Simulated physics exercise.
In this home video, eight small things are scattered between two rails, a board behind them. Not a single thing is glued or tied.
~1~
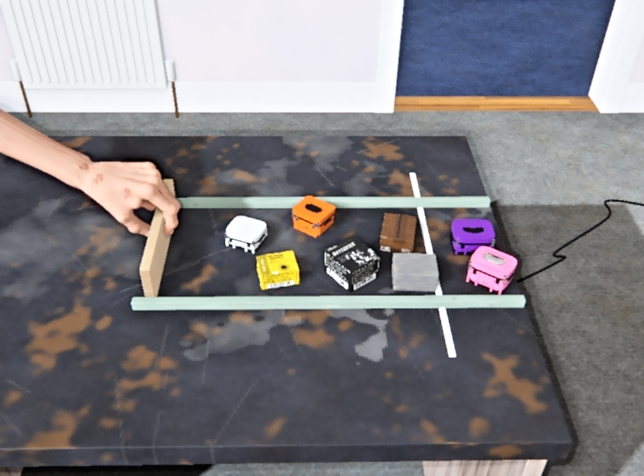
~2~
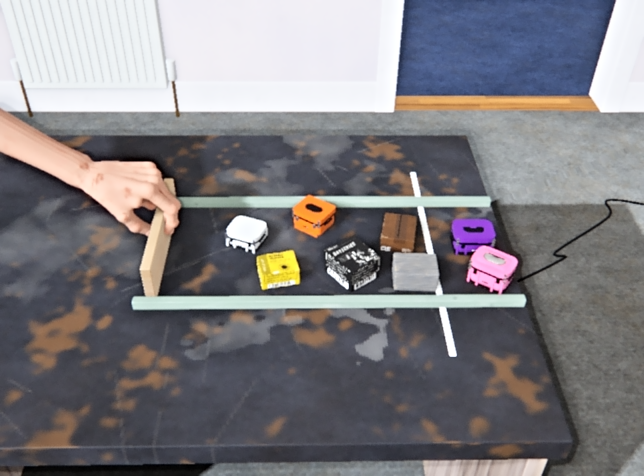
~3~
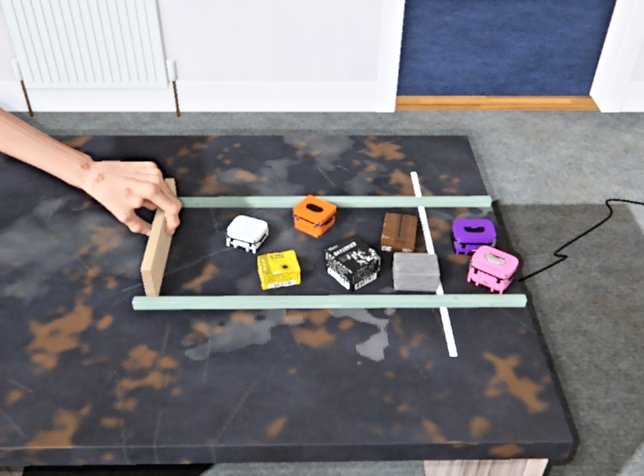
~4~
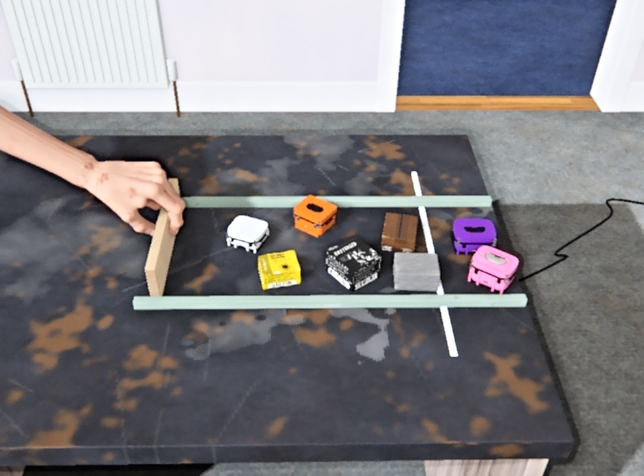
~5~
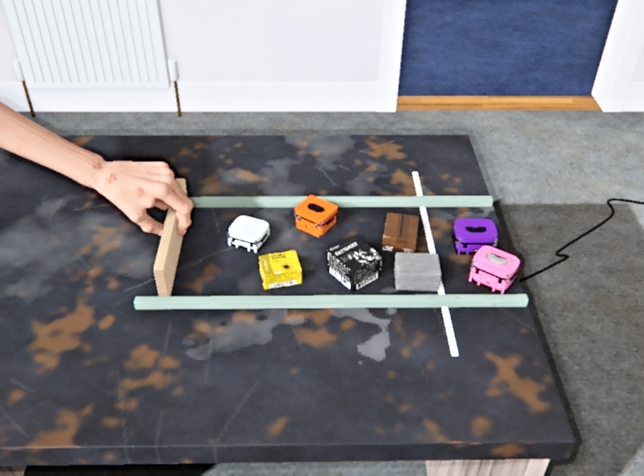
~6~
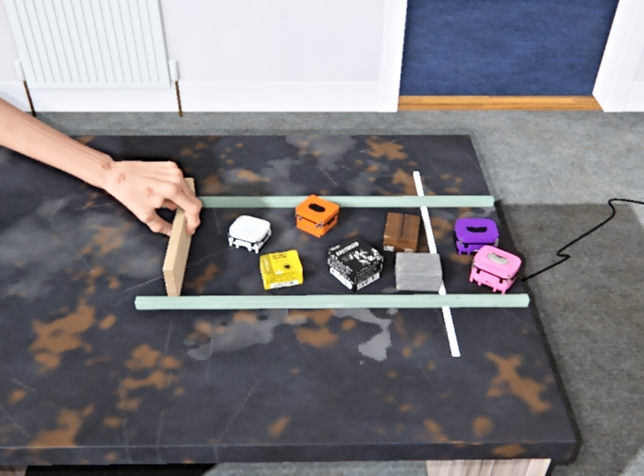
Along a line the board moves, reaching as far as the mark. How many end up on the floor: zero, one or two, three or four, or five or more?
Three or four.
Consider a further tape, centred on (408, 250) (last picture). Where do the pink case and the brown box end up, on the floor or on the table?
I'd say the pink case does not stay, while the brown box stays up.
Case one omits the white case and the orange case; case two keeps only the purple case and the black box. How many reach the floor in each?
The counts would be 2 and 1.
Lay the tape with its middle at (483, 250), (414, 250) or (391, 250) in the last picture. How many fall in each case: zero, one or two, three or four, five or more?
So, taking them in turn, I'd give five or over; 1 or 2; 1 or 2.
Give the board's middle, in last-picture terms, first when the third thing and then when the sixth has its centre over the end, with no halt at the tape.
The first puts it near (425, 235), the next near (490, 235).
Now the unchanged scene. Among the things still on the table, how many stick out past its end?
Overhang count: 0.
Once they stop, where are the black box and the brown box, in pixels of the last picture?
One ends up near (495, 262) and the other near (480, 232).
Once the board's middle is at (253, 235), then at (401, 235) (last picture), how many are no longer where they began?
First 1, then 8.
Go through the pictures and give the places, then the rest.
In the first picture, pink case (492, 270); purple case (472, 238); grey block (415, 272); board (160, 236); tape (429, 251).
In the second picture, purple case (472, 238); board (161, 236).
In the third picture, grey block (416, 272); brown box (399, 233).
In the fourth picture, pink case (493, 270); white case (248, 234).
In the fifth picture, purple case (474, 237); yellow box (280, 270).
In the sixth picture, pink case (495, 270); purple case (475, 237); grey block (418, 272); board (182, 235); tape (433, 250).
Early on, none off yet; pink case at rest near (495, 270); purple case at rest near (475, 237); grey block at rest near (418, 272).
A while later, none off yet; pink case moving near (501, 270); purple case at rest near (475, 237); grey block travelled about its own width near (454, 272).
Finally, the number that fall off is three or four; lost, grey block, purple case and pink case.
